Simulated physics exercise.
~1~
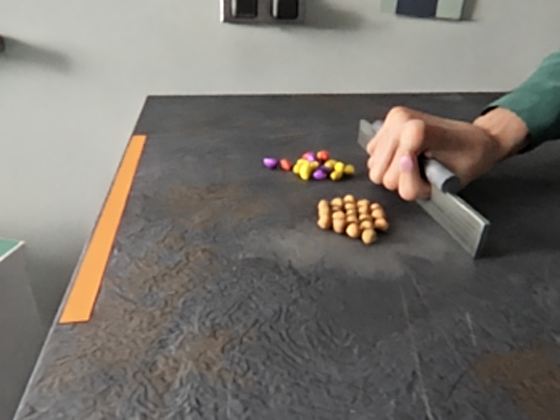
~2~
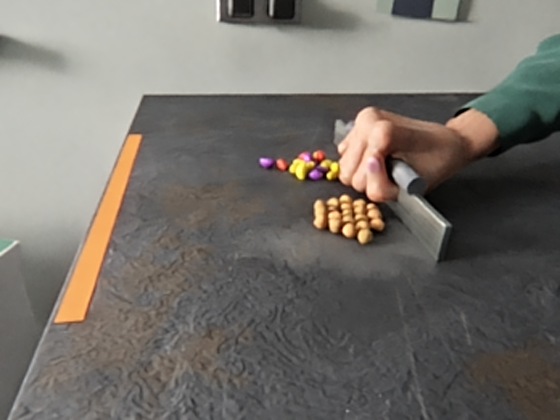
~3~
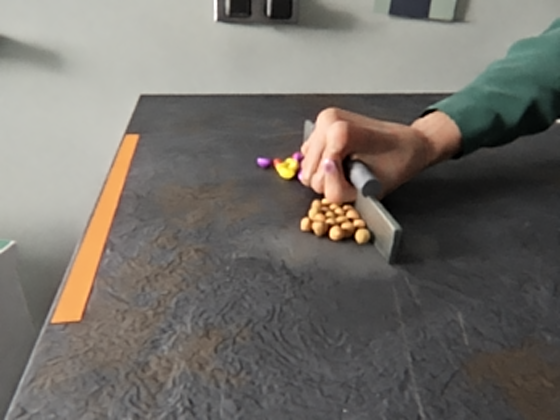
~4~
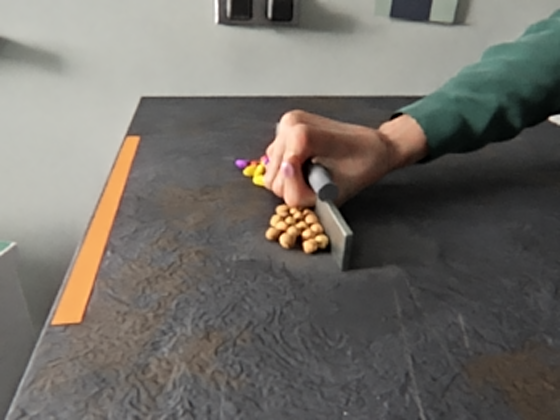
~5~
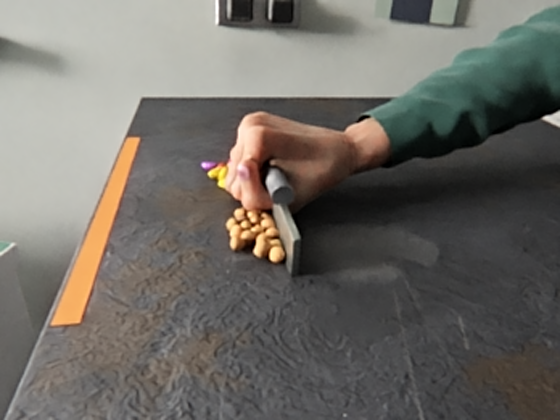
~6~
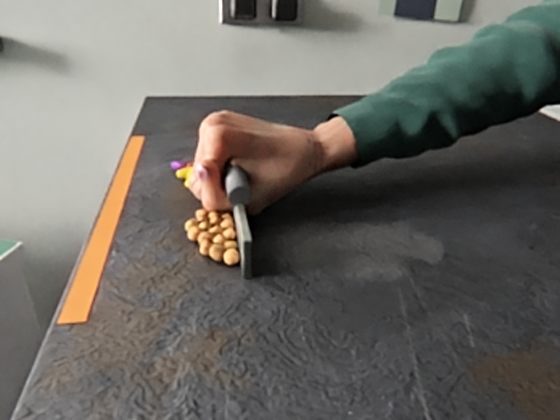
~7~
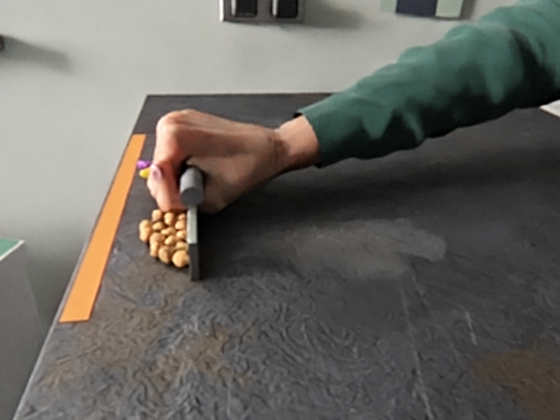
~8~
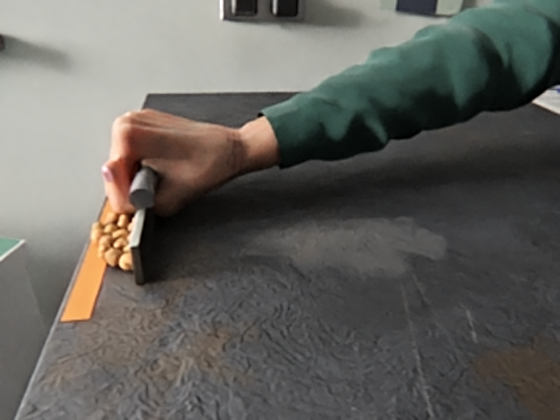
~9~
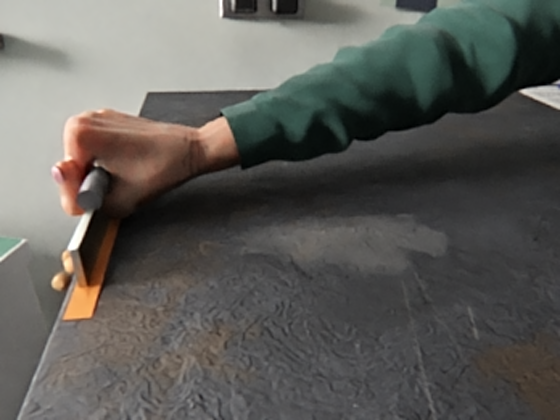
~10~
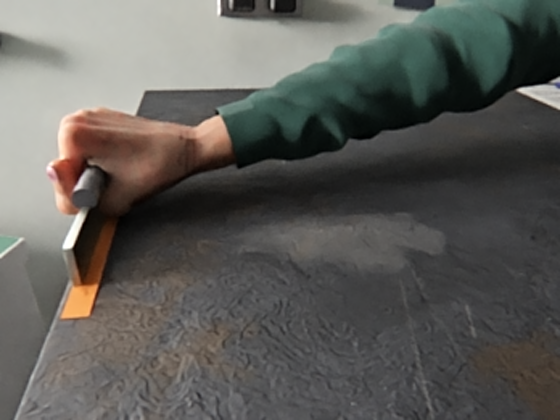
A hand-held scraper pushes two heaps left off the table and stops at orange tape.
